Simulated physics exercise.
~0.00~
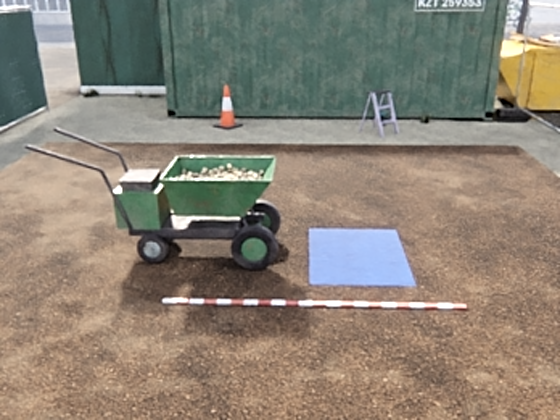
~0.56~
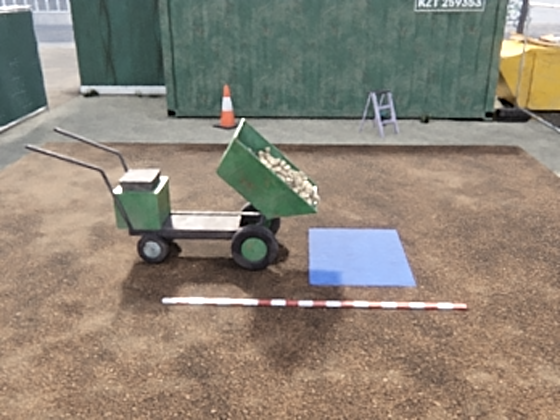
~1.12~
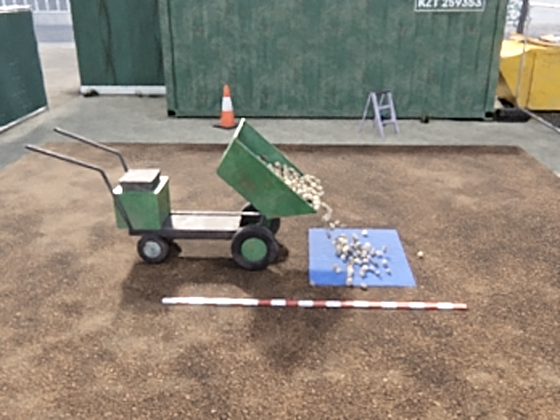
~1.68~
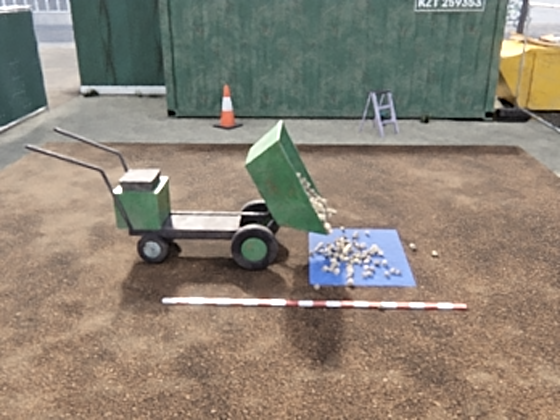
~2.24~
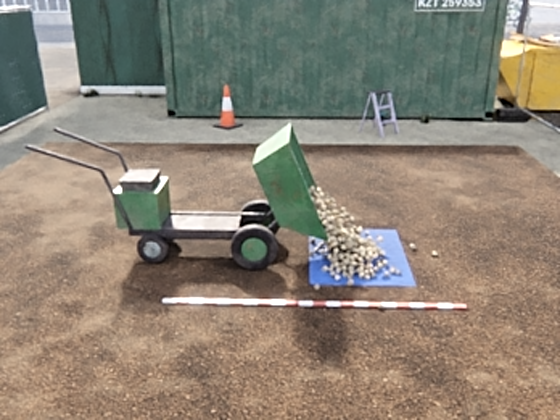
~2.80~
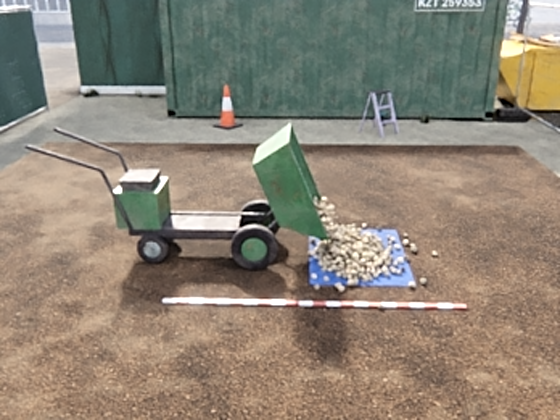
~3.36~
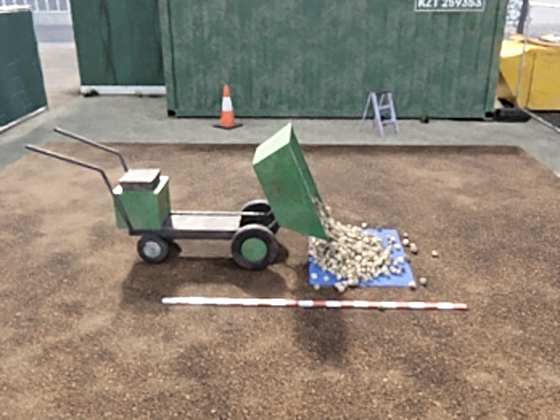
A large green shipping container stands behind a patch of brown ground, seen from the side by a still camera, with an orange cone and a small grey stepladder before it. A green motor barrow full of pale stones sits at left, facing a blue sheet, with a red and white staff lying in front. The skip tips forward to the right, and some stones spill onto the sheet. It then tilts more steeply, and many more pour out. At the end the skip stays raised, its lip against a heap covering much of the sheet, with a few strays beyond.
